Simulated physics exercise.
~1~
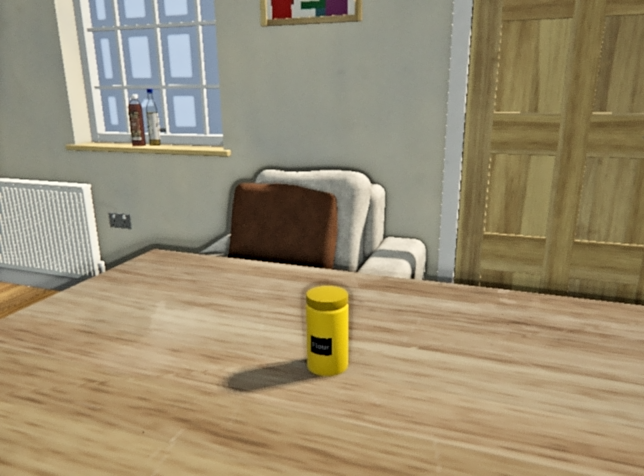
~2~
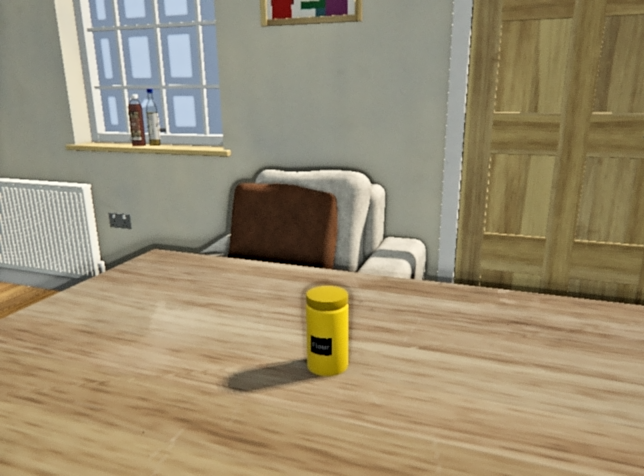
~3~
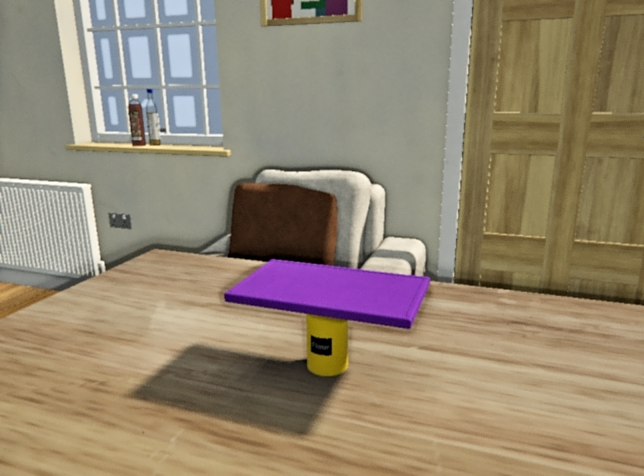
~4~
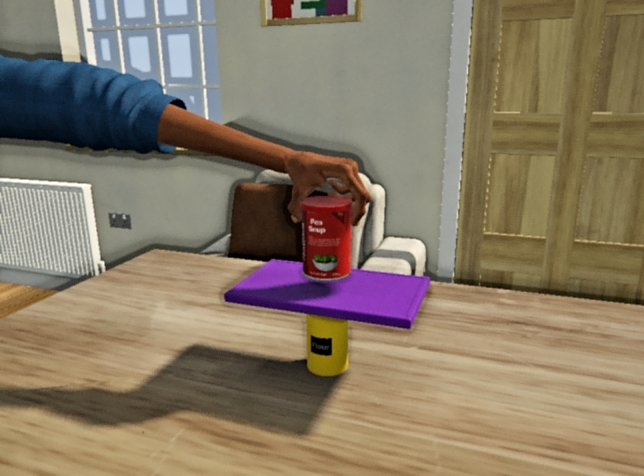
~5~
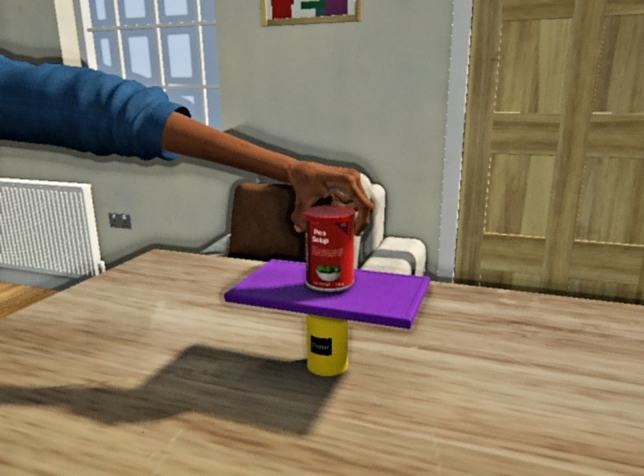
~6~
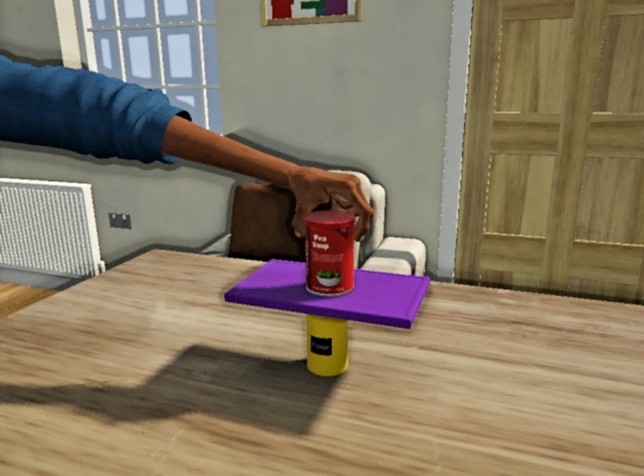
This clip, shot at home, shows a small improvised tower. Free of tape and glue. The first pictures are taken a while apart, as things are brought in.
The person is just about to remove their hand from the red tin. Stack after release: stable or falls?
The tower remains standing.
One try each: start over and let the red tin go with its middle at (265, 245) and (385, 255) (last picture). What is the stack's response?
First try: It comes apart; second try: It gives way.
Then, 0.30 s after the last picture, nothing has stirred.
Then, 0.70 s after the last picture, red tin resting near (330, 253).
At rest, all 3 in place. Seen from the same camera at the end, red tin near (330, 253). The stack keeps its balance.
